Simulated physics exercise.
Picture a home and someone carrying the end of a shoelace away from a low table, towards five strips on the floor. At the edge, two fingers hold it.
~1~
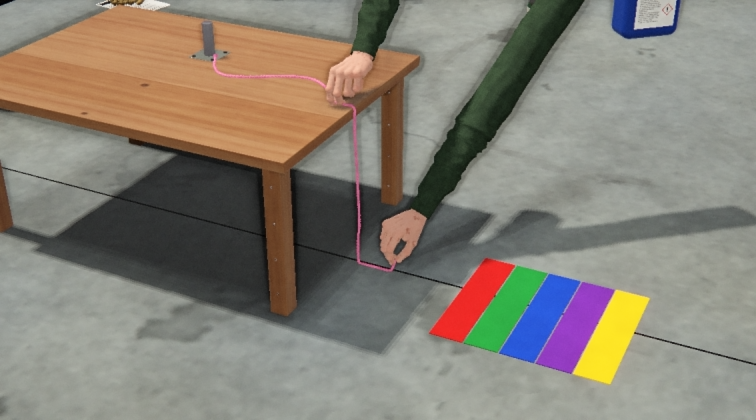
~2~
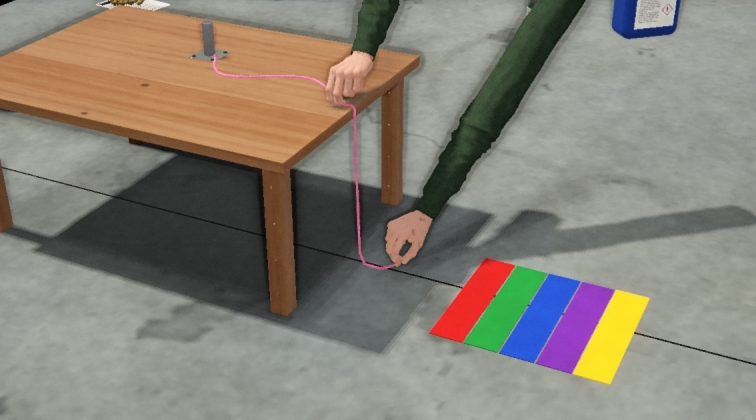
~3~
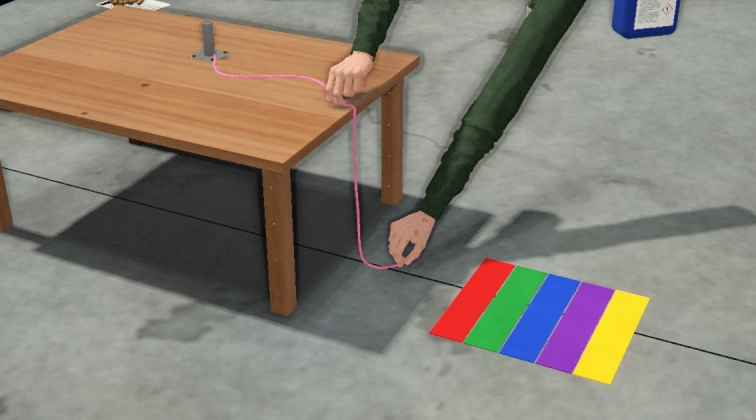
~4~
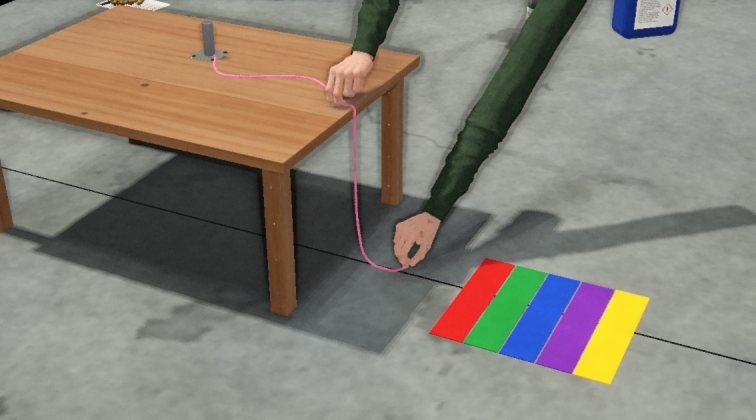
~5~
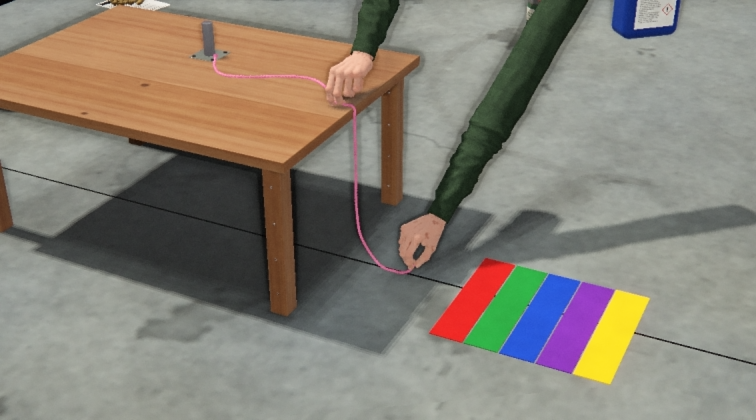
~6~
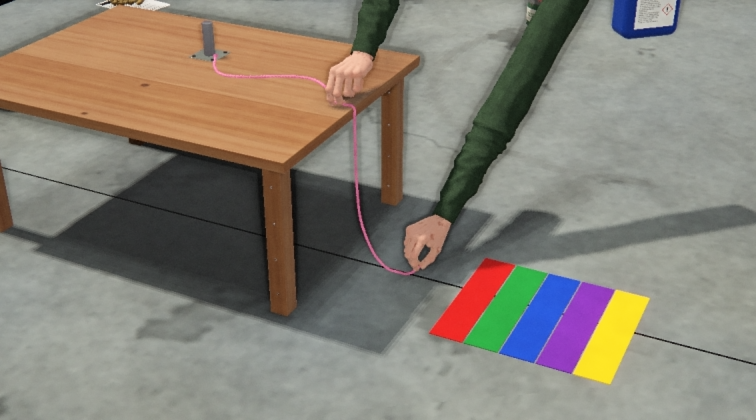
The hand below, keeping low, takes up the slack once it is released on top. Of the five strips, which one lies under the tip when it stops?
The blue strip.
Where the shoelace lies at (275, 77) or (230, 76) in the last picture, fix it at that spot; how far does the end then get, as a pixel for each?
In that order: (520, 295) and (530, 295).
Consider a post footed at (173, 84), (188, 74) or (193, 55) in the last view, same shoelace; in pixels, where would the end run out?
The spots are near (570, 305), (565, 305) and (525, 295).
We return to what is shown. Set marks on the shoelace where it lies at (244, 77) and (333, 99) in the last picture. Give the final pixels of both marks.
(270, 74) for the first, (366, 112) for the second.
Early on, end near (496, 287); over green.
Midway, end near (530, 295); over blue.
At the end of the slack, end near (550, 300); over blue. It gets as far as the blue strip.
